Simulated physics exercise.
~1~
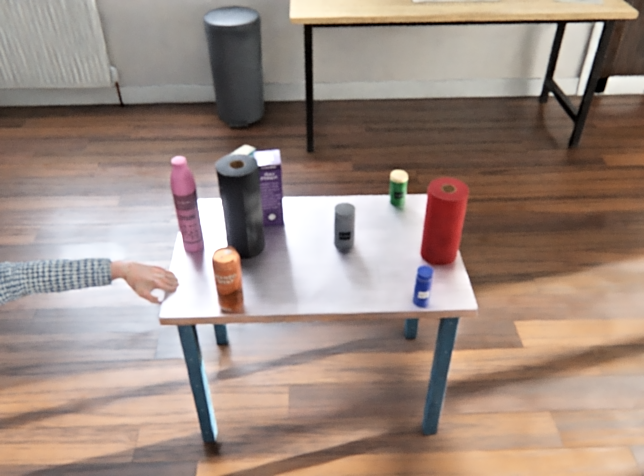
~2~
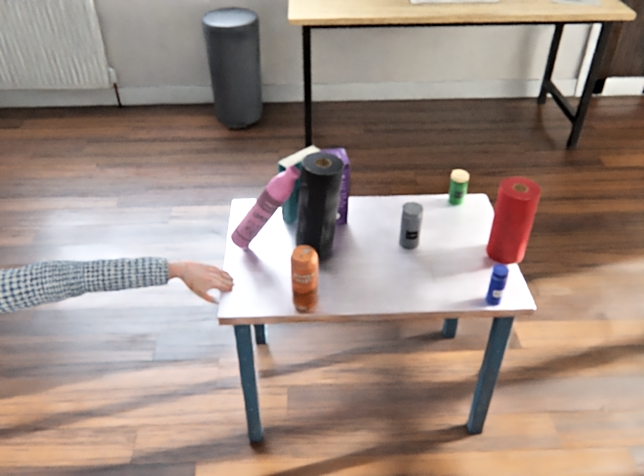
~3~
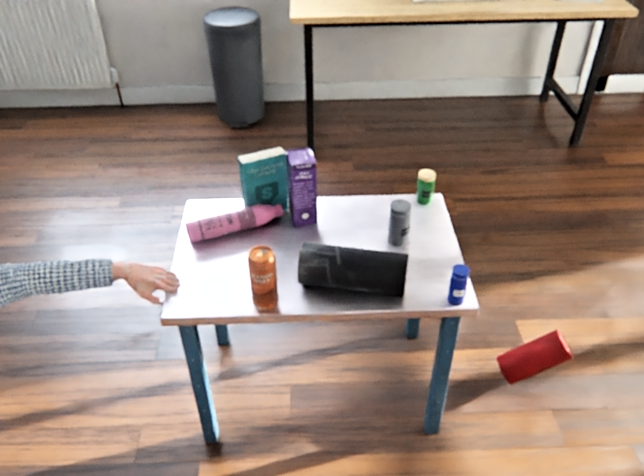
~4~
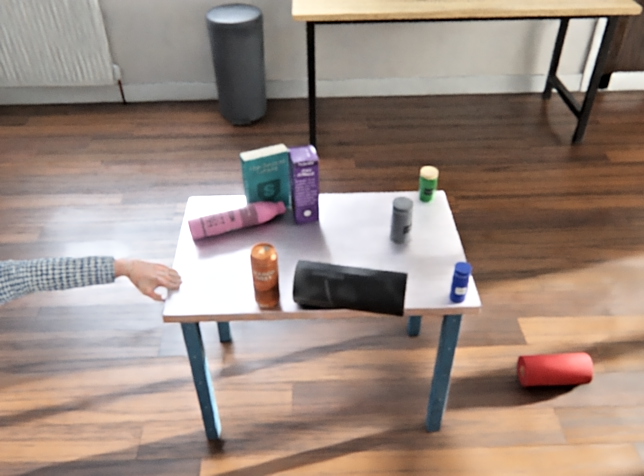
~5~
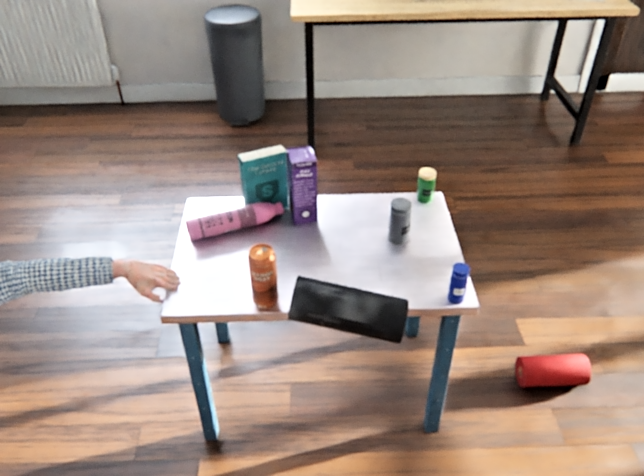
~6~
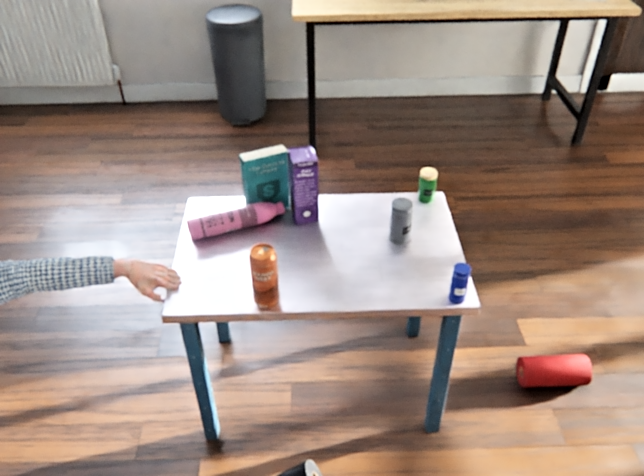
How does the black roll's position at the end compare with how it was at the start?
At the start the black roll stood upright on the table among the other things. By the end it had tipped onto its side and rolled off the front edge of the table.
